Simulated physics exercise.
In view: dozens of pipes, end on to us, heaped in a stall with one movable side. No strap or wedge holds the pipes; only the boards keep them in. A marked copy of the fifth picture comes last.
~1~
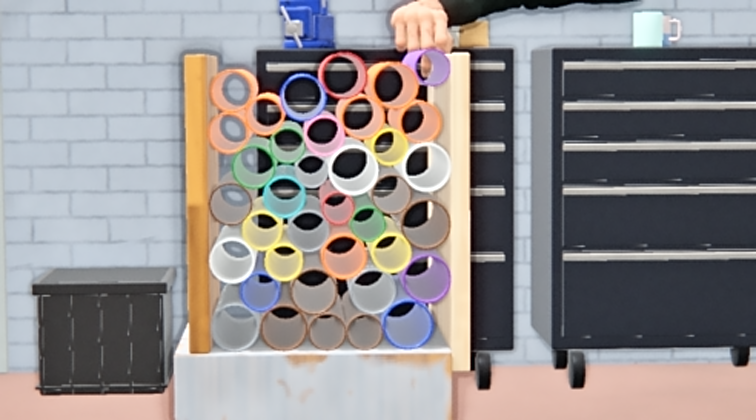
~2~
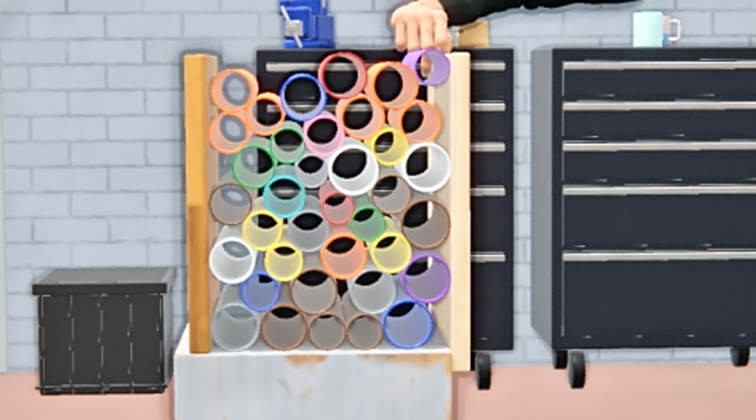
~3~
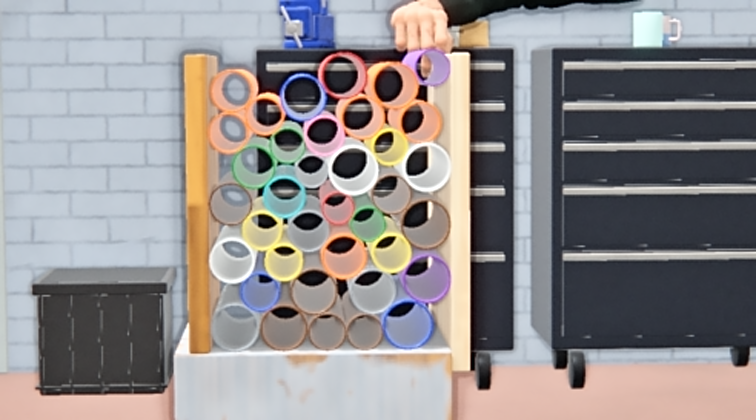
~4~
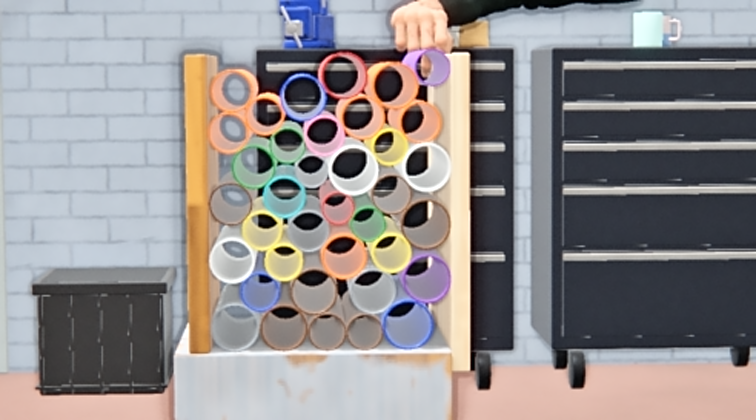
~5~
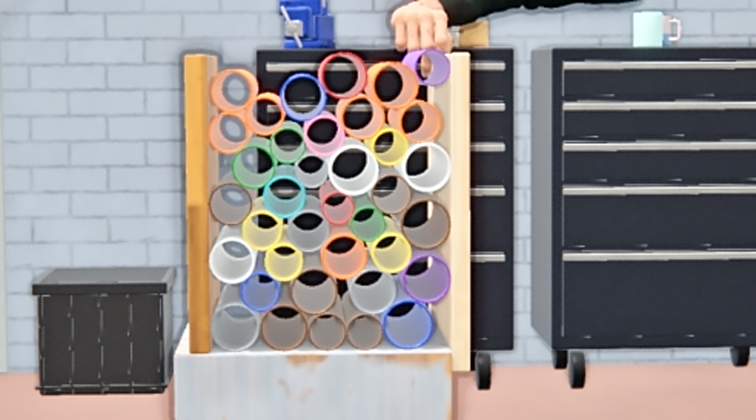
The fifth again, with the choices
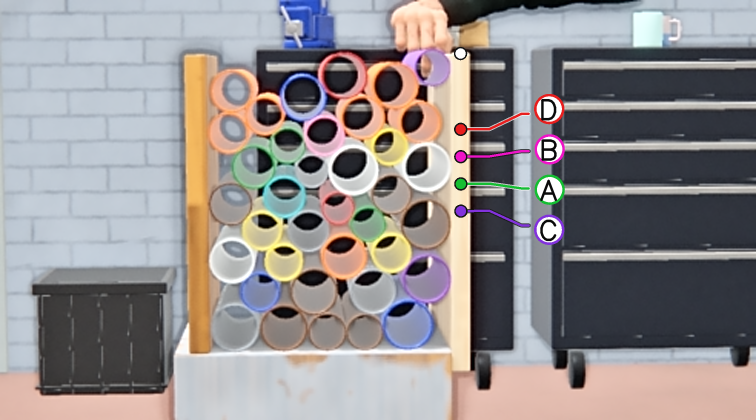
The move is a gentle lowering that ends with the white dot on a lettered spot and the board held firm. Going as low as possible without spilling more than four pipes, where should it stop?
Slide it to A.
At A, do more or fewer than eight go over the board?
It loses fewer than eight.
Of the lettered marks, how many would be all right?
The number is three.
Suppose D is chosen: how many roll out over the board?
At D the number is one.
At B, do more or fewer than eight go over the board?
Fewer than eight.
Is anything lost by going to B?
Yes, at B.
On the marked copy, A at (461, 184); B at (461, 157); C at (461, 211); D at (461, 130); the white dot at (461, 53).
Taking A. A third of the way, top of the board (451, 113).
Two thirds of the way, top of the board (451, 182).
When it is over, top of the board (451, 184), three out over the board.
As for the rest, B one out over the board; C more than four out over the board; D one out over the board.
